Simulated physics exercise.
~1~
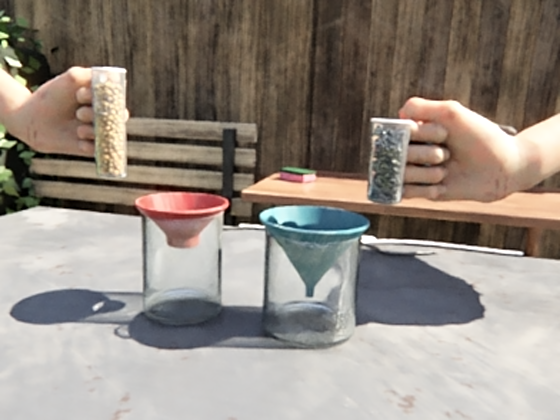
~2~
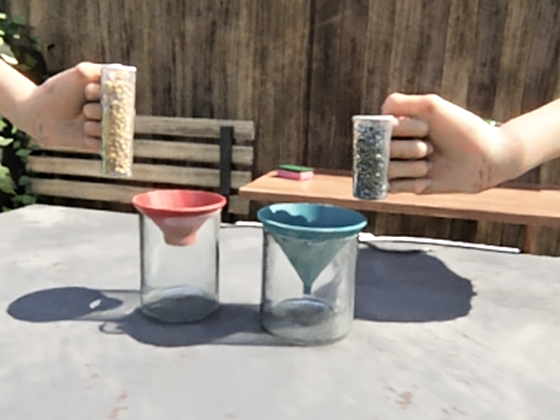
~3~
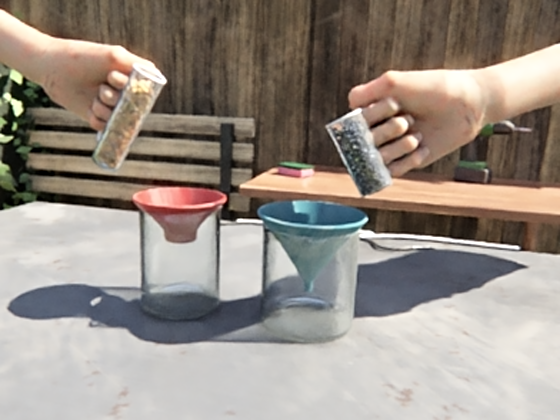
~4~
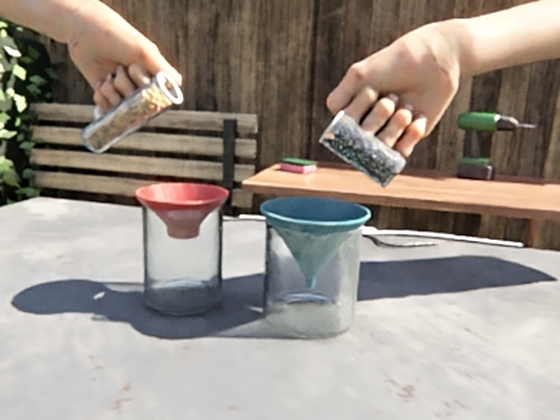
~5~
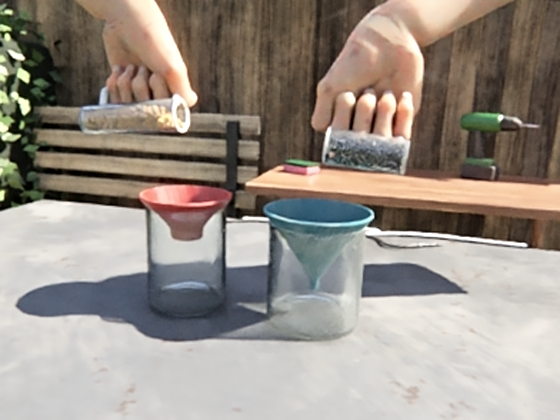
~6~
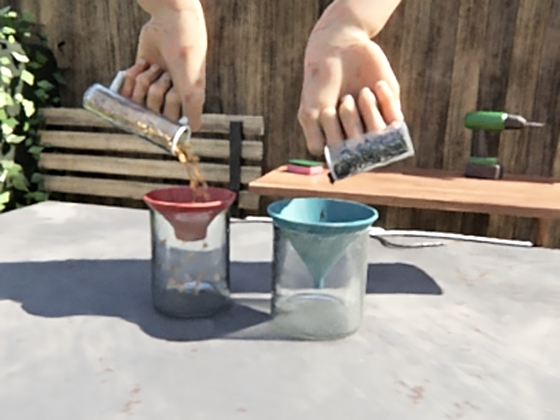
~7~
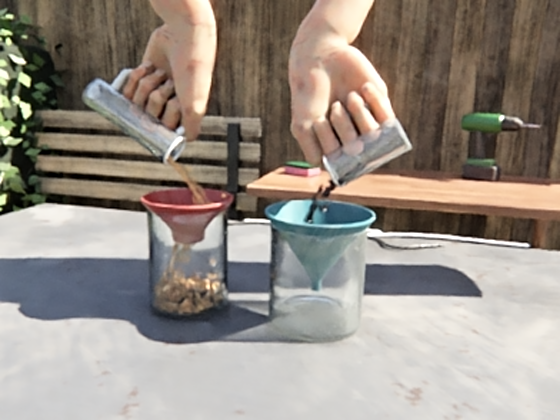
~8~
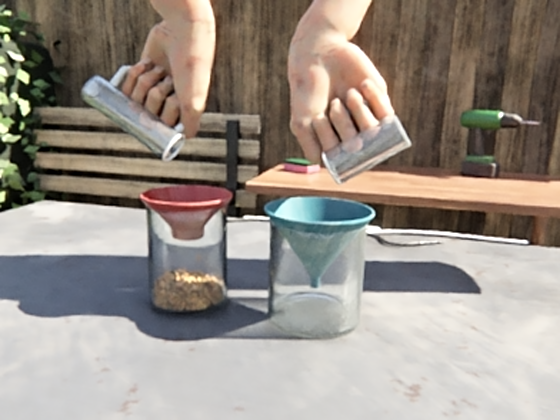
Two hands hold clear cups above two funnels set in glass jars on a grey outdoor table, seen from the front by a slightly swaying camera. The left cup holds tan grains over a red funnel, and the right holds dark bits over a teal one, with a bench, wooden fence and green drill behind. Both hands move inward and tip the cups. The left grains pour first and run through into their jar, then the dark bits drop into the teal funnel. Finally both cups are empty, the tan grains lie heaped in the left jar, and the right jar stays empty, its contents stuck in the funnel.
